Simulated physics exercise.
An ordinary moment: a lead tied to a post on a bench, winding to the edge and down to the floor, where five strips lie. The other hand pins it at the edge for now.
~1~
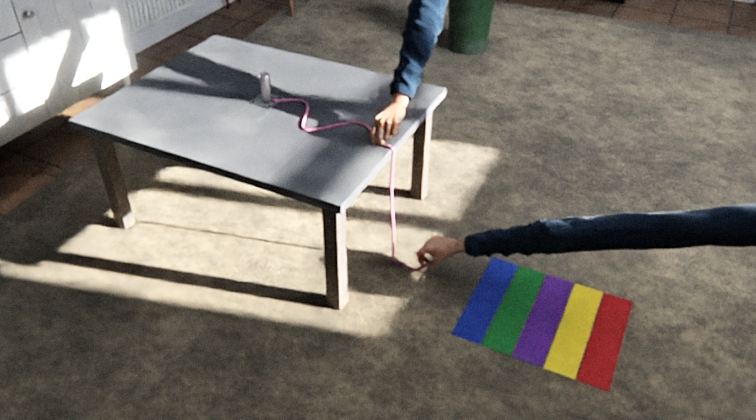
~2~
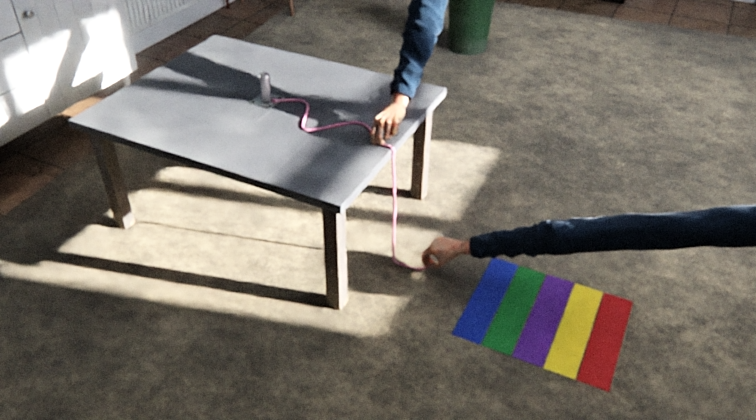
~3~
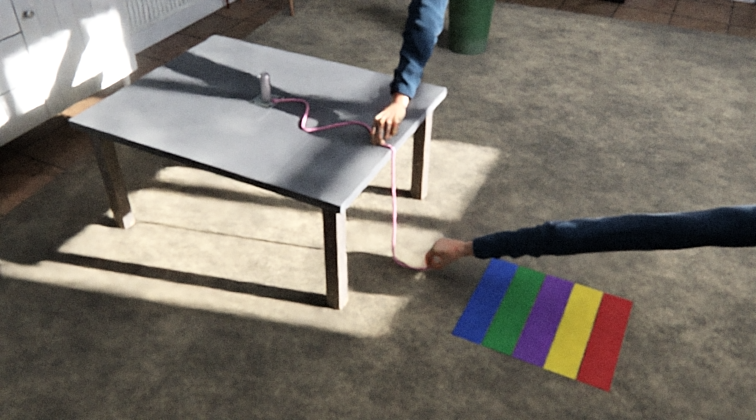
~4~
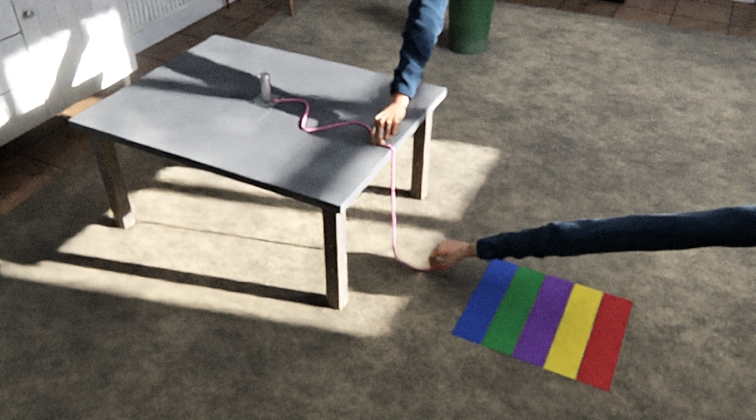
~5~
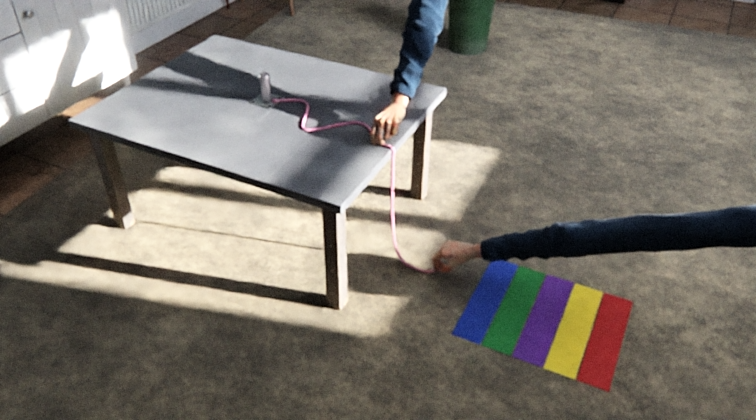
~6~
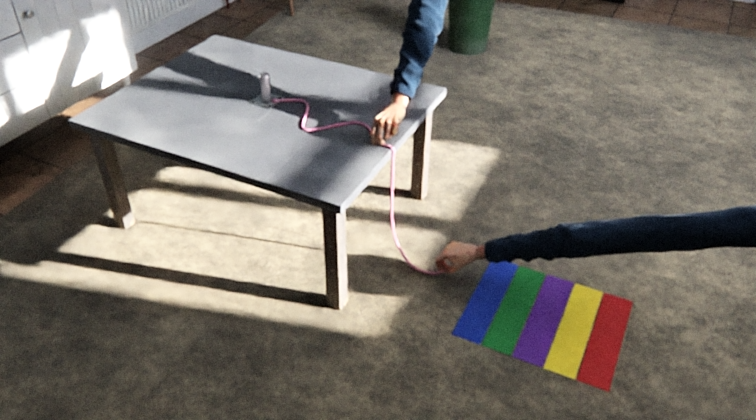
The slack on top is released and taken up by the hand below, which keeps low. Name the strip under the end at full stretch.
The yellow one.
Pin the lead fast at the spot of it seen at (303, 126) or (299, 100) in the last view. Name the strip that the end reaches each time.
One after the other, purple; yellow.
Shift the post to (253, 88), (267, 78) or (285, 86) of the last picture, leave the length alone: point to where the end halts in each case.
Near (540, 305), (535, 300) and (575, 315).
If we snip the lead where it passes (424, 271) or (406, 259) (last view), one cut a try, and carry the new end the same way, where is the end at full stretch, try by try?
Near (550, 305) and (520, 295).
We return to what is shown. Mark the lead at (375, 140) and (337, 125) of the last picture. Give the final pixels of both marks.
They go to (420, 173) and to (371, 137).
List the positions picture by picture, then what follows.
The first picture shows end (425, 264); blue (473, 324); green (503, 335); purple (534, 346); yellow (565, 357); red (597, 368).
The second picture shows end (429, 265); lead through (301, 101) (304, 129) (362, 124) (393, 154) (395, 206) (393, 251).
The third picture shows end (432, 266).
The fourth picture shows end (436, 268); lead through (301, 101) (304, 129) (362, 124) (393, 154) (393, 206) (394, 252).
The fifth picture shows end (440, 269).
The sixth picture shows end (444, 270); lead through (301, 101) (304, 129) (362, 124) (393, 154) (392, 205) (402, 253).
Soon after, end near (520, 296); over green.
After that, end near (559, 309); over purple.
At the stop, end near (582, 316); over yellow. It halts on the yellow strip.
